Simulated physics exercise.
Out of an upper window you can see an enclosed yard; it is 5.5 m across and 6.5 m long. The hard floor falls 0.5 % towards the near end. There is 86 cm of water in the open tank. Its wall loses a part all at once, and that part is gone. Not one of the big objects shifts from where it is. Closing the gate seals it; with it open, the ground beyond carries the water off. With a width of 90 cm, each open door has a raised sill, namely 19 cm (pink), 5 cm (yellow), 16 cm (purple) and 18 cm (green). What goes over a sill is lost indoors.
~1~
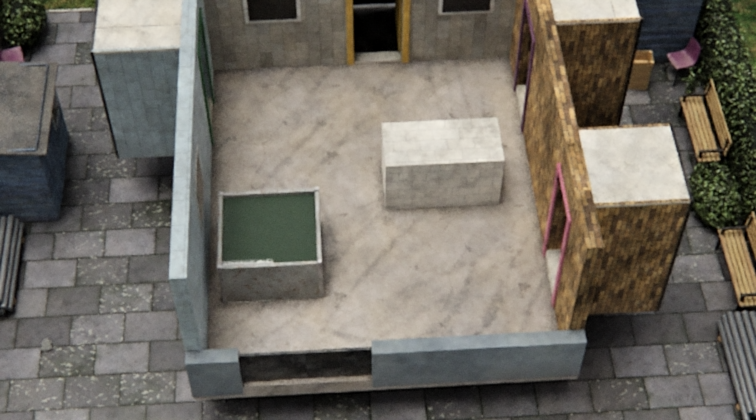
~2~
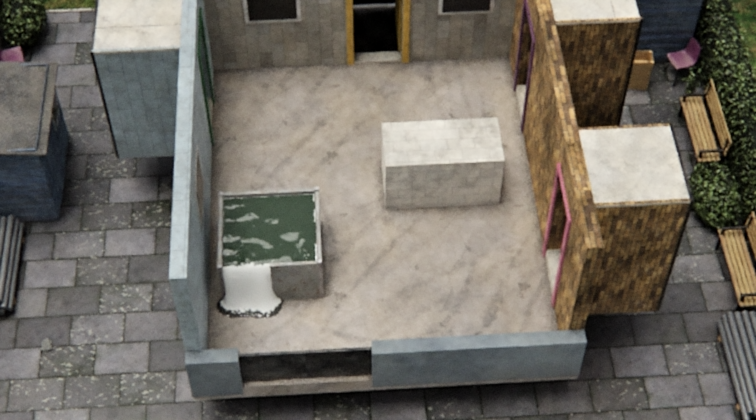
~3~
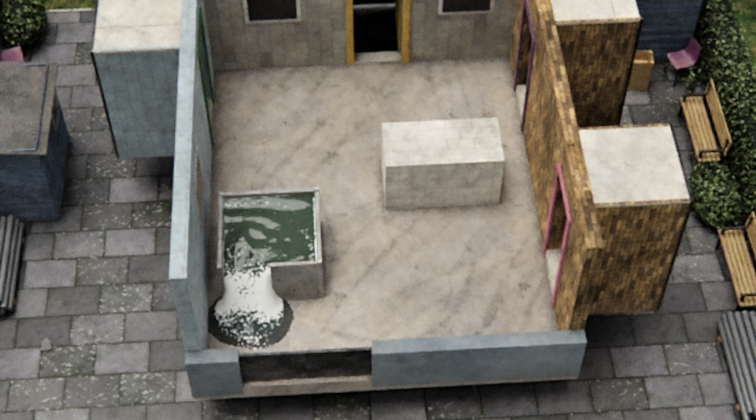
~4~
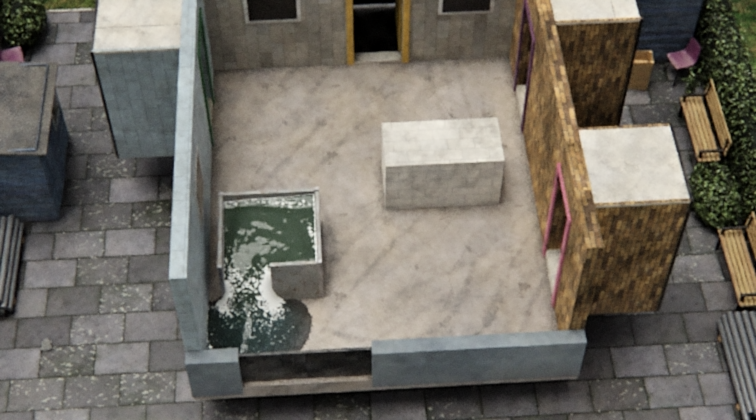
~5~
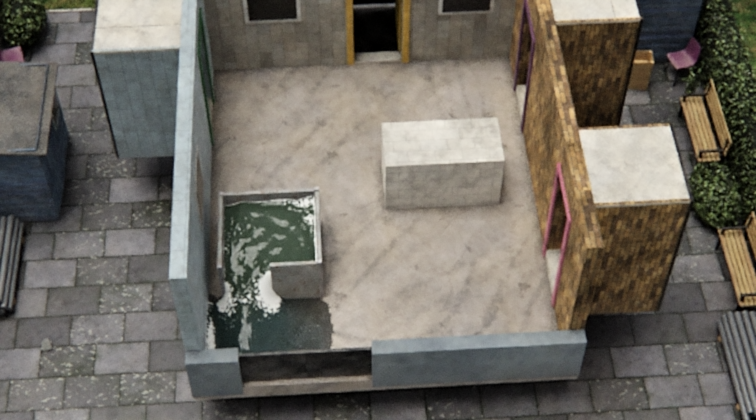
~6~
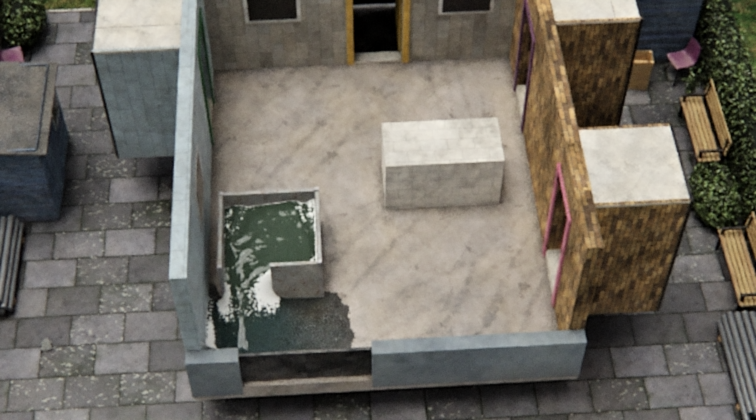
At the start, a square open tank of dark green water stands still in a walled yard beside a pale block. Part of its near wall vanishes and white, foaming water pours out onto the floor. The water then spreads toward the near wall and rightward in a dark sheet, while the block stays put.
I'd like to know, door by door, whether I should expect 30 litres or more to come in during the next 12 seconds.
Here is what to expect: At the pink door, not that much; at the yellow door, not that much; at the purple door, not that much; at the green door, not that much.
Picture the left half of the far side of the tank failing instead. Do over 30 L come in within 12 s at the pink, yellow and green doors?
Against that limit: Pink under, yellow above, green below.
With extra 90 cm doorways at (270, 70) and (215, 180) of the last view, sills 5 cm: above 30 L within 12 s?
Taking them in order, the first gets too little and the second too little.
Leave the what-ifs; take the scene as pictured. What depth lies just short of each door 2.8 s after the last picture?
Depths in centimetres - pink: 19, yellow: 0, purple: 0, green: 2.
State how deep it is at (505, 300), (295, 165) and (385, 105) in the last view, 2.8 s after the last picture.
Depths: About 4, 0 and 0 centimetres.
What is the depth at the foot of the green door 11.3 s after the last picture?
6.0 cm.
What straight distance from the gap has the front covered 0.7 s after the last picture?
Distance: Approx. 3.8 m.
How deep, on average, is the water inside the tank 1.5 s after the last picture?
I'd put the mean depth near 35 centimetres.
Then, 0.7 s after the last picture water covers 15 % of the floor and is deepest (57 cm) near (208, 375); pink door not reached, yellow door not reached, purple door not reached, green door not reached.
Then, 1.5 s after the last picture water covers 30 % of the floor and is deepest (37 cm) near (208, 375); pink door not reached, yellow door not reached, purple door not reached, green door not reached.
Then, 2.8 s after the last picture water covers 50 % of the floor and is deepest (26 cm) near (208, 375); pink door 19 cm at the sill, 8 L in, yellow door not reached, purple door not reached, green door 2 cm at the sill, 0 L in.
Then, 6.3 s after the last picture water covers 75 % of the floor and is deepest (13 cm) near (533, 299); pink door 12 cm at the sill, 9 L in, yellow door 6 cm at the sill, 0 L in, purple door 5 cm at the sill, 0 L in, green door 1 cm at the sill, 0 L in.
Then, 11.3 s after the last picture water covers 95 % of the floor and is deepest (10 cm) near (331, 264); pink door 7 cm at the sill, 9 L in, yellow door 3 cm at the sill, 1 L in, purple door 4 cm at the sill, 0 L in, green door 6 cm at the sill, 0 L in.
